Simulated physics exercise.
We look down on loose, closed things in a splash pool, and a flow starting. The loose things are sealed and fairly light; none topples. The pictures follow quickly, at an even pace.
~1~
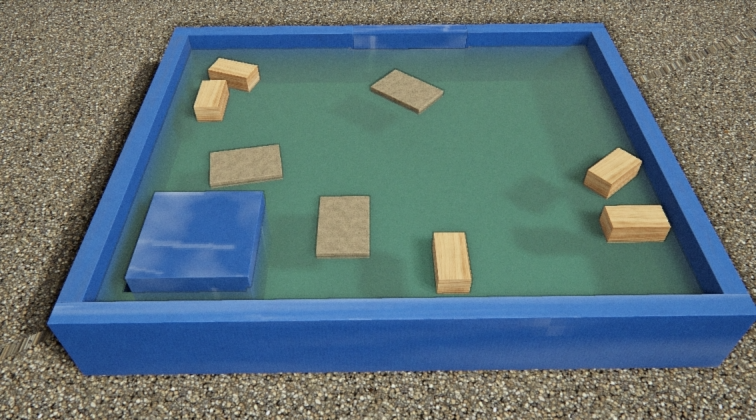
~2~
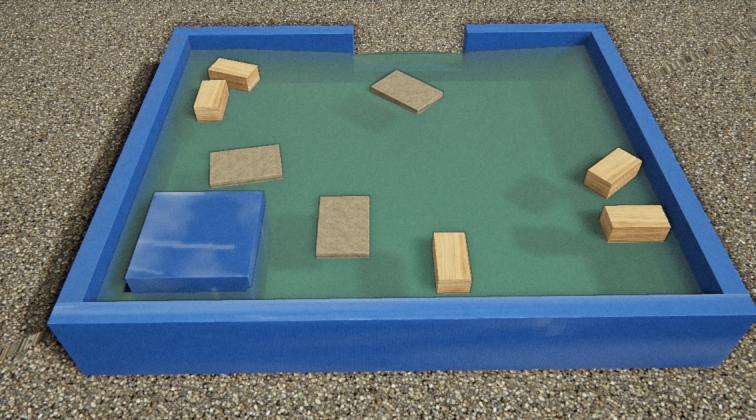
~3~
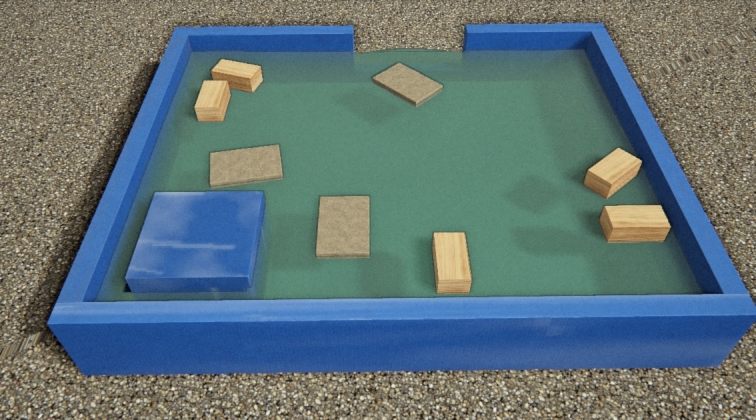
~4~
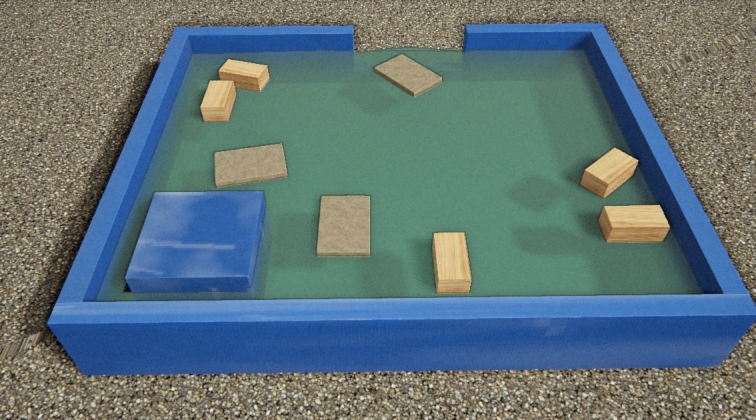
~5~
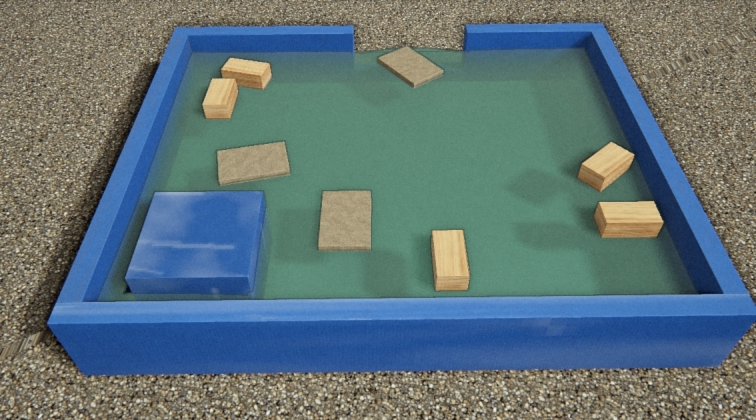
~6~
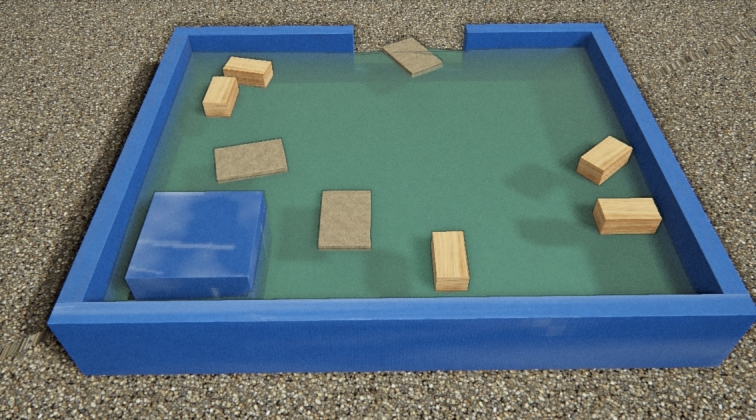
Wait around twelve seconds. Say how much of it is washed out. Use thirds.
That comes to under a third.
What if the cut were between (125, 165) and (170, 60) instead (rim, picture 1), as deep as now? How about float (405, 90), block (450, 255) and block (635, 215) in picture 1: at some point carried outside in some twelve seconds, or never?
As listed: Through, no, inside.
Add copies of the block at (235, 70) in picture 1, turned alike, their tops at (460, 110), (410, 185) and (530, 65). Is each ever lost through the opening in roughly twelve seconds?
As listed: Through, left behind, through.
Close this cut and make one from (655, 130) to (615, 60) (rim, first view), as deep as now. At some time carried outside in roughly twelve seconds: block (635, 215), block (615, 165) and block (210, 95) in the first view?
One after the other: Carried outside, yes, stays.
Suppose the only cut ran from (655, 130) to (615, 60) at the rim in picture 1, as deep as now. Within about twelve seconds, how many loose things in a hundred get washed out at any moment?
Some 40 per cent.
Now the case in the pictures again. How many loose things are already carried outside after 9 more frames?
The number is 1.
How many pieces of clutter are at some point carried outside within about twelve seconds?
That makes 2.
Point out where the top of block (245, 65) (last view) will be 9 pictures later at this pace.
Near (279, 63).
A moment on, 1 of 8 are out; 7 afloat.
Next, 1 of 8 are out; 7 afloat.
Later, 1 of 8 are out; 7 afloat.
In the end, 2 of 8 are out; 6 afloat.
